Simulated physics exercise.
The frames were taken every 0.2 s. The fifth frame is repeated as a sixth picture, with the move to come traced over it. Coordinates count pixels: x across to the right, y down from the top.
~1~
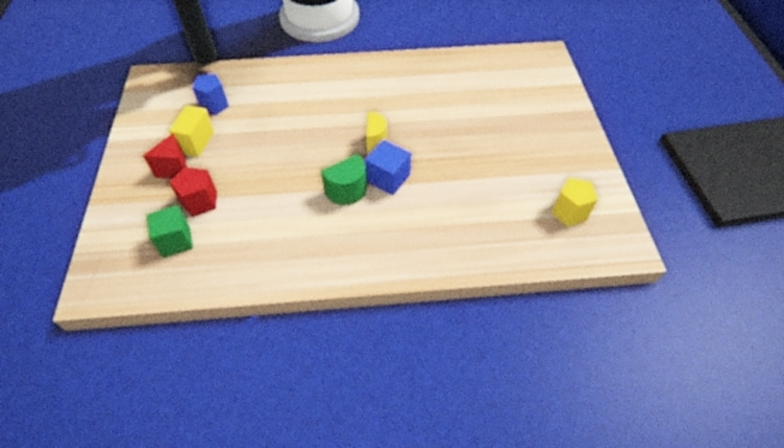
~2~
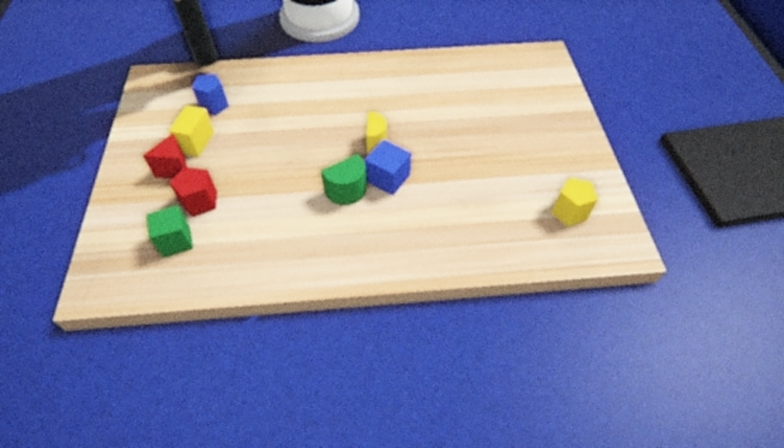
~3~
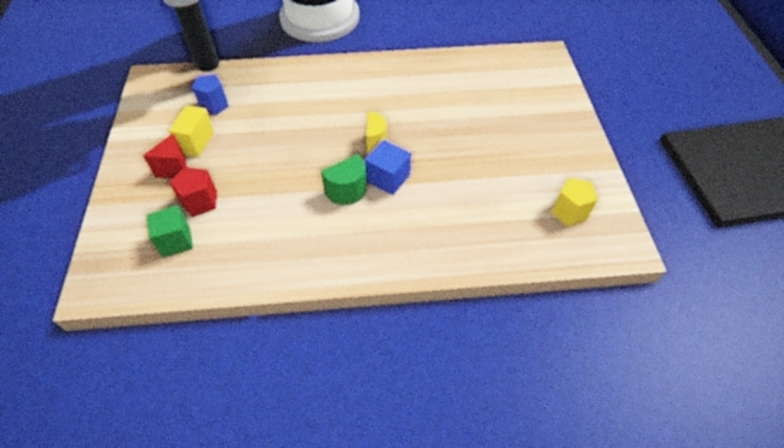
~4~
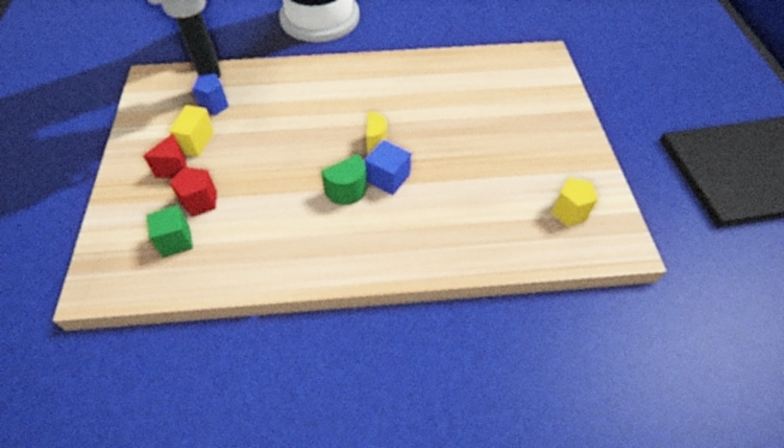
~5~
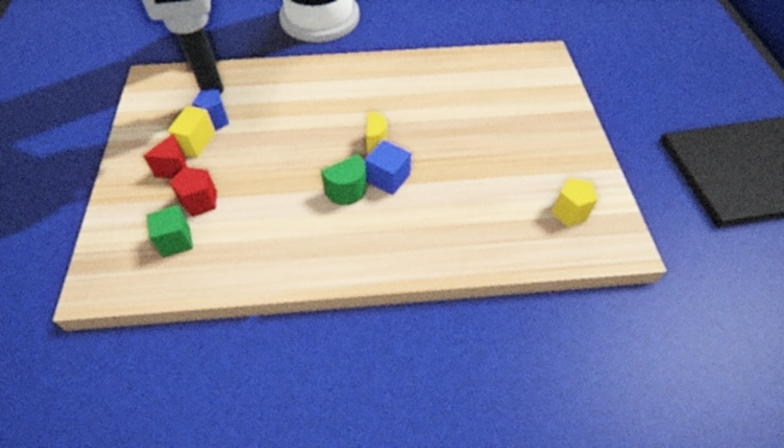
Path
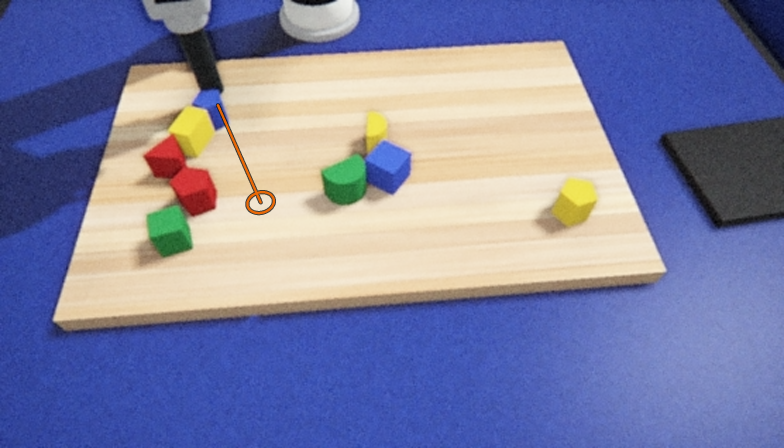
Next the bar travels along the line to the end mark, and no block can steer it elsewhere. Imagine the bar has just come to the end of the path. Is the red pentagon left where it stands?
Yes, that is what happens.
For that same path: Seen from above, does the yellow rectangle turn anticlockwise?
No.
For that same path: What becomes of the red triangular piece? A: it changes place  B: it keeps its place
The answer is A.
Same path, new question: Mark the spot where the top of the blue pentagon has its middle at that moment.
When the path ends, it will be at (211, 157).
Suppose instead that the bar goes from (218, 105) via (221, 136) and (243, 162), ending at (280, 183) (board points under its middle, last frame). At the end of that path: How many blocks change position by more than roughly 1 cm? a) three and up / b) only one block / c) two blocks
a
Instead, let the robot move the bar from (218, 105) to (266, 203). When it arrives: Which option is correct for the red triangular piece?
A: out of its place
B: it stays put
Correct choice: A.
The drawn path runs in a line from (218, 105) to (261, 202).
What follows on the original path. One third of the way, bar (226, 121); red triangular piece (150, 158), turned 30° anticlockwise; yellow rectangle (177, 138), turned 50° clockwise; blue pentagon (212, 131), turned 35° clockwise.
Two thirds of the way, bar (240, 154); red triangular piece (149, 158), turned 30° anticlockwise; yellow rectangle (177, 139), turned 50° clockwise; blue pentagon (211, 157), turned 70° clockwise.
At the end, bar (256, 189); red triangular piece (149, 158), turned 30° anticlockwise; yellow rectangle (177, 139), turned 50° clockwise; red pentagon not moved; blue pentagon (211, 157), turned 70° clockwise.
